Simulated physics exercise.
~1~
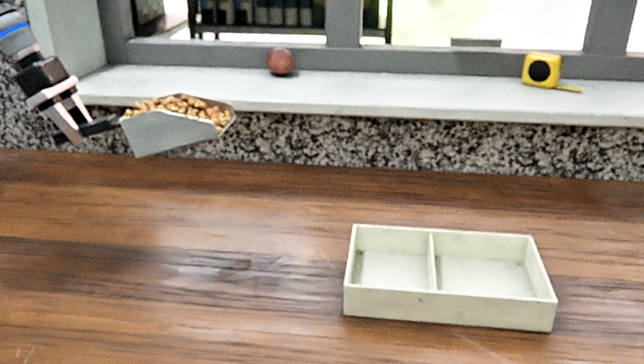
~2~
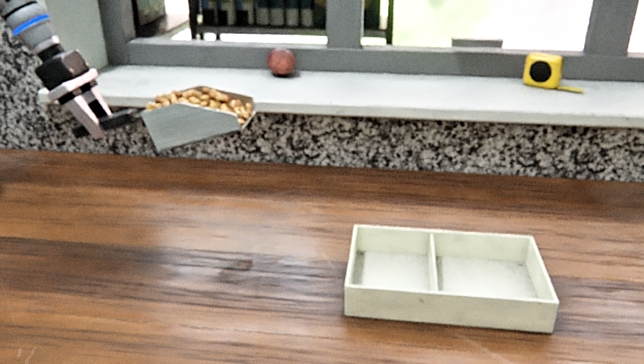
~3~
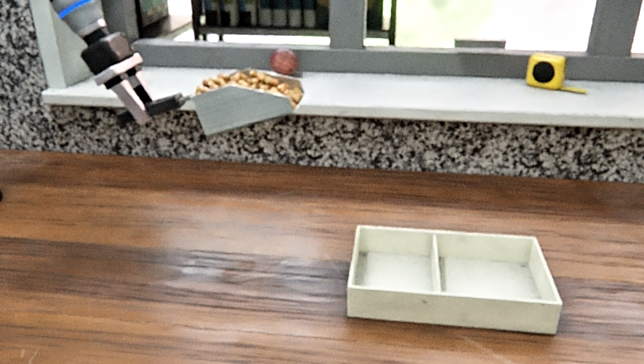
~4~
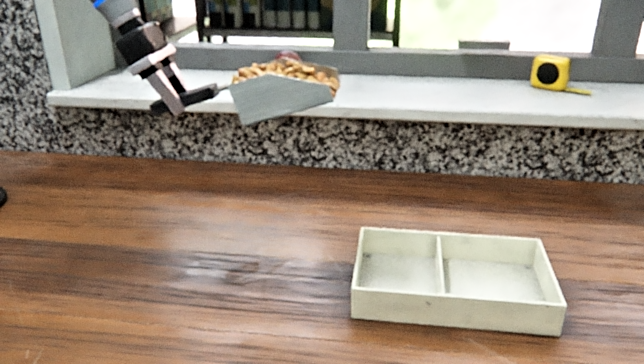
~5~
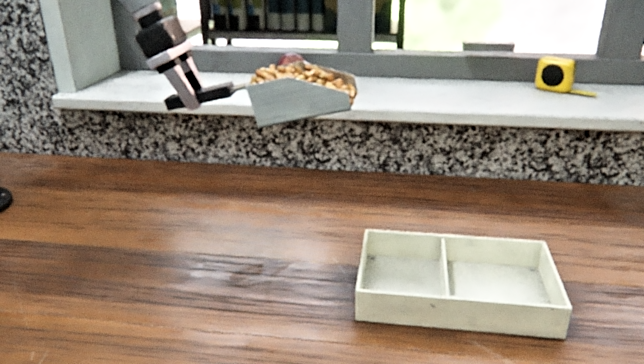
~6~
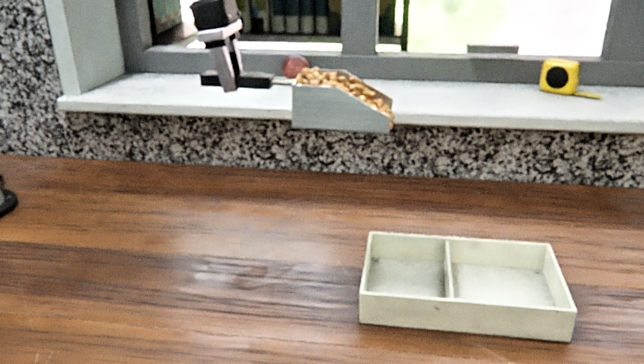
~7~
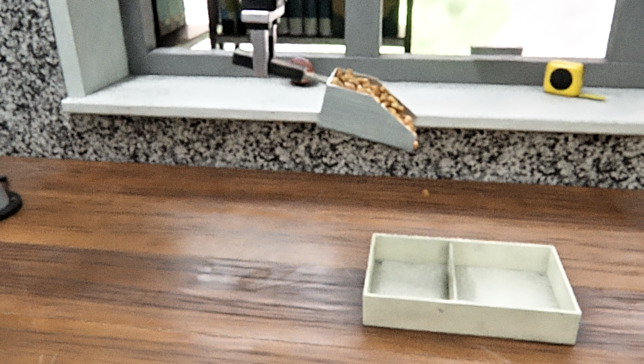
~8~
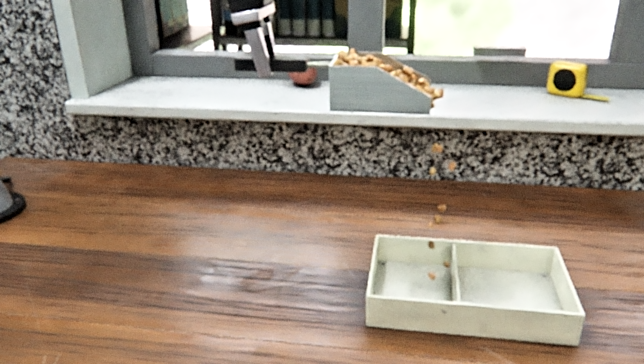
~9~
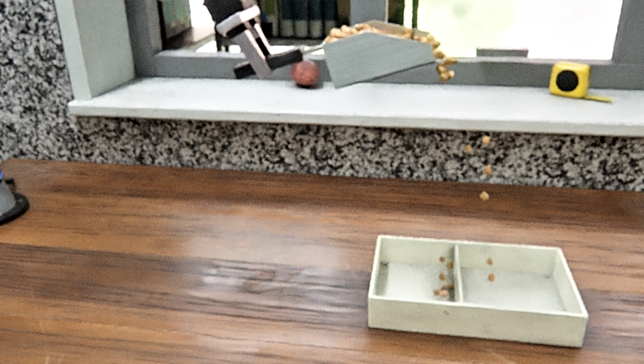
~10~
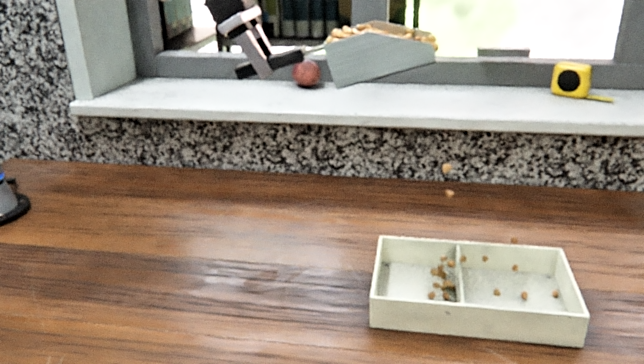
The video shows a robot arm carrying a gray scoop of dried beans rightward above a wooden table, then tipping it so a few fall into both compartments of a pale divided box, before tilting it back, still heaped, as last beans drop.
